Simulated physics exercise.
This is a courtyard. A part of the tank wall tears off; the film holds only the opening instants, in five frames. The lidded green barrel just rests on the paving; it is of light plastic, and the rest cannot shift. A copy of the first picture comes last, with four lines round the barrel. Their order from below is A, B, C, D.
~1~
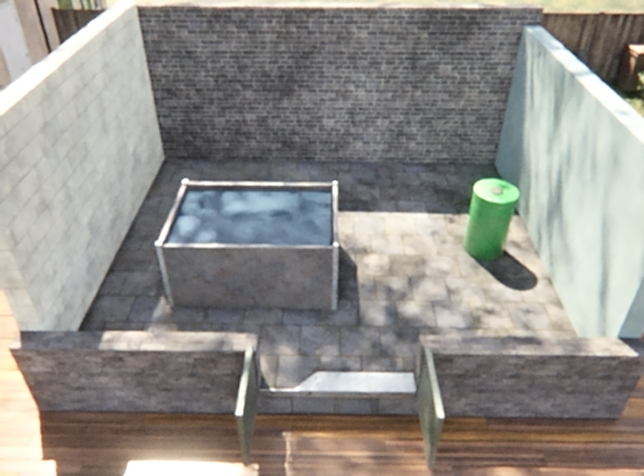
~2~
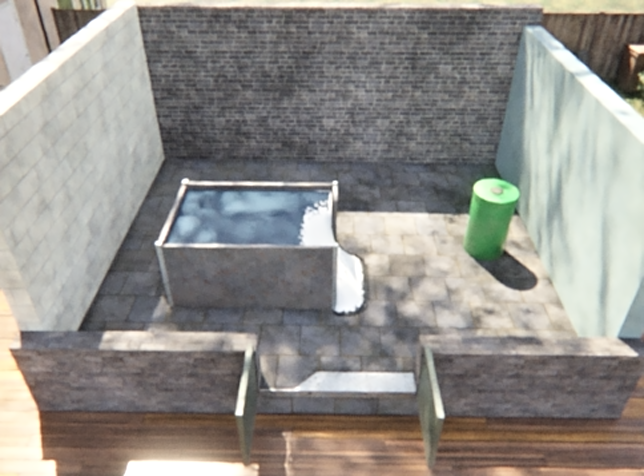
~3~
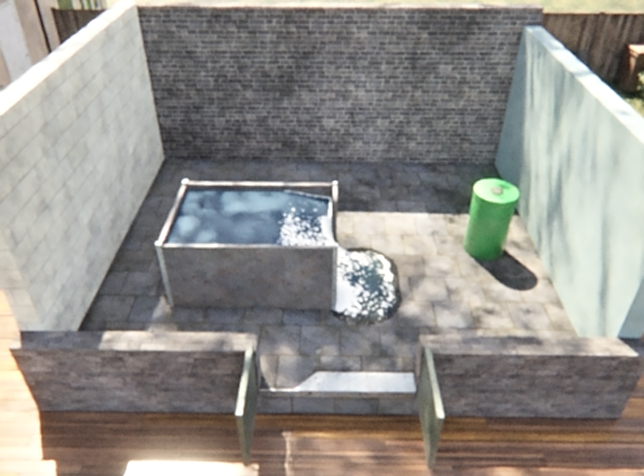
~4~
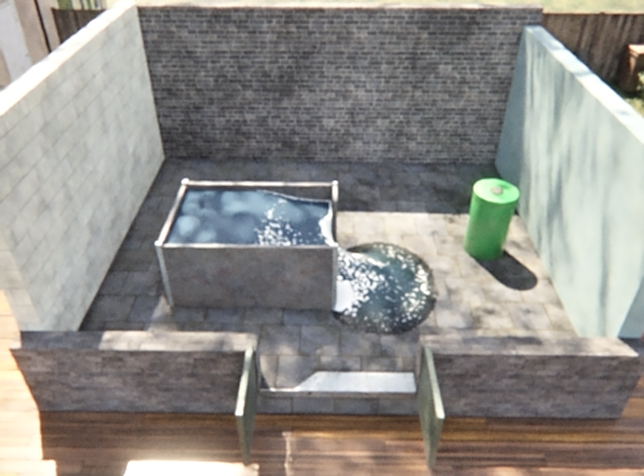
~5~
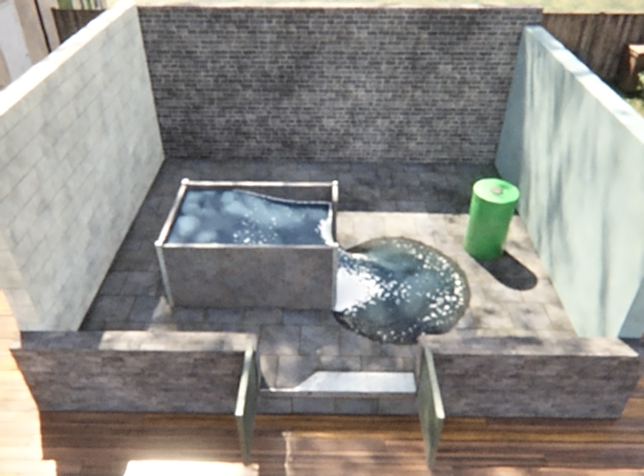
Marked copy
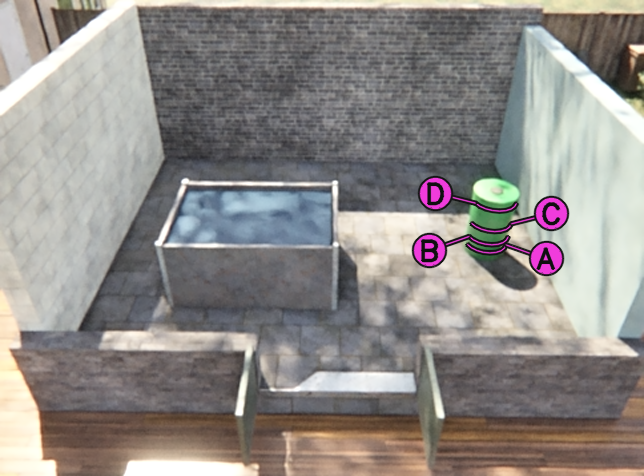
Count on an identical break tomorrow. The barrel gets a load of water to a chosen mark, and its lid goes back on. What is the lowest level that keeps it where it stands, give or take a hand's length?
C will do.
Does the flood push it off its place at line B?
Yes, that goes wrong.
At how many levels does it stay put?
Two of them.
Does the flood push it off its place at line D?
No, that is safe.
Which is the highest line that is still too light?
Here it is line B.
In magenta, A at (489, 252); B at (491, 244); C at (494, 231); D at (499, 211); from the bottom up A, B, C, D.
Choosing A, it is pushed about 5 times its own width away.
Choosing B, it is pushed about twice its own width away.
Choosing C, it does not move.
Choosing D, it does not move.
